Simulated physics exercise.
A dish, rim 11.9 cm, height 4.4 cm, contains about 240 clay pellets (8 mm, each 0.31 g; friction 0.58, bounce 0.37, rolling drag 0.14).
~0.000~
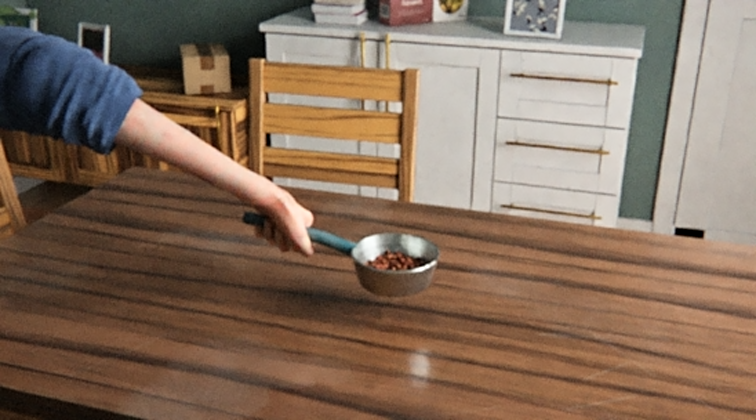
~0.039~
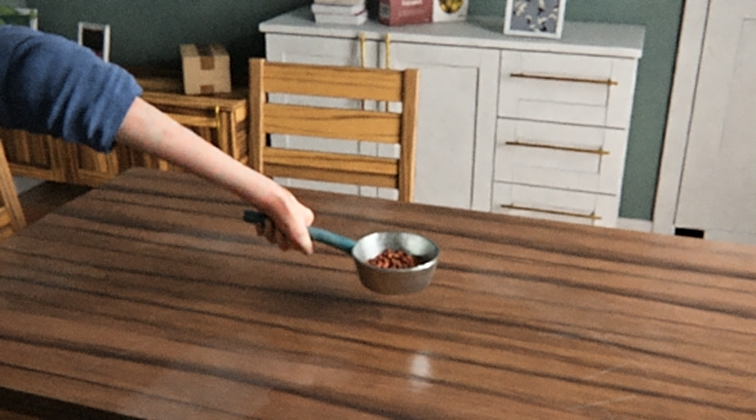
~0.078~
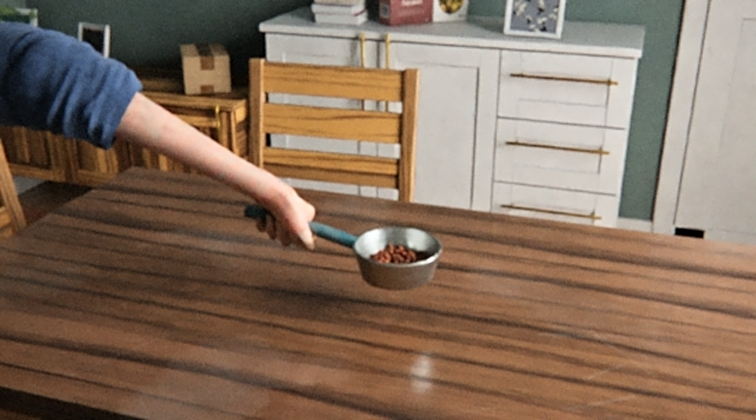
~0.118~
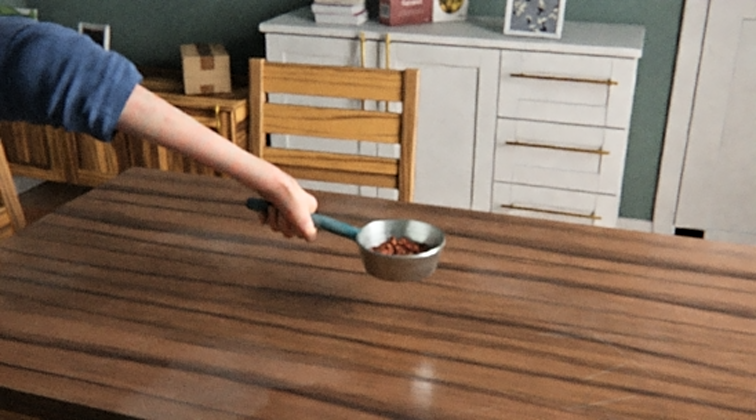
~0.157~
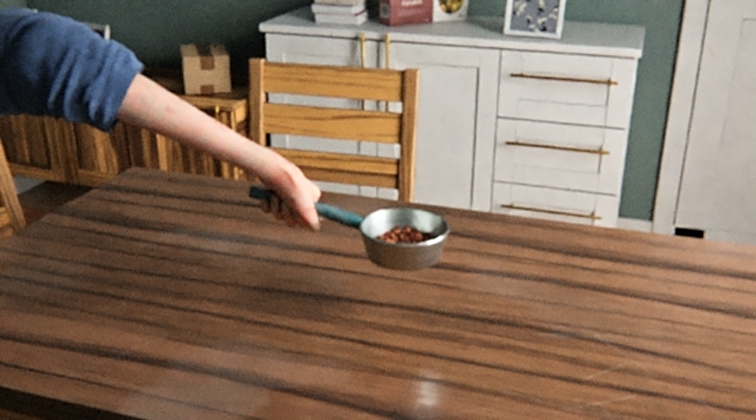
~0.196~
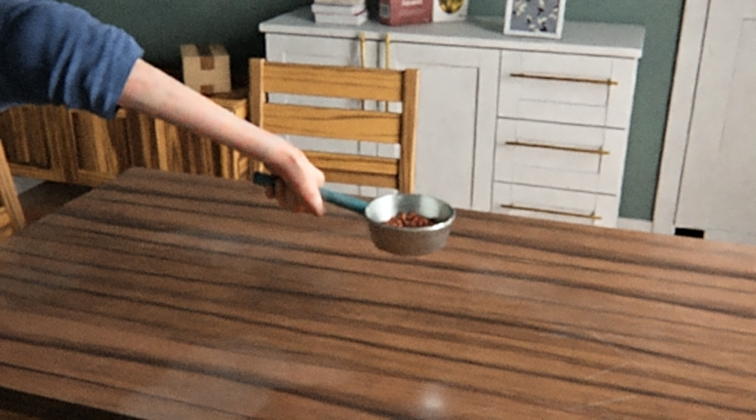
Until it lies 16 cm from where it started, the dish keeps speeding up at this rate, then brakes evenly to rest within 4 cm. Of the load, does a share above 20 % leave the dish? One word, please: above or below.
Below.
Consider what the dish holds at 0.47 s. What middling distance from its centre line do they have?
Pretty close to 3.5 cm, I think.
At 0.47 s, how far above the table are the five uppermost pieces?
Around 28 cm above the table.
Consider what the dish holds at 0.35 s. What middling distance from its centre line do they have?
Close to 3.5 cm, I'd say.
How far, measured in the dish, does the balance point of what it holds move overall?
The centre of the load shifts around 2.0 cm.
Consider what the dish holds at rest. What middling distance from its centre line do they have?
That works out to around 3.5 centimetres.
After 0.35 s, dish 100 %; middle of the pieces not yet landed near (442, 147).
After 0.47 s, dish 100 %; middle of the pieces not yet landed near (457, 145).
After 0.59 s, dish 100 %; middle of the pieces not yet landed near (454, 147).
After 0.70 s, dish 100 %; middle of the pieces not yet landed near (454, 147).
By 1.0 s all is still; dish 100 %.
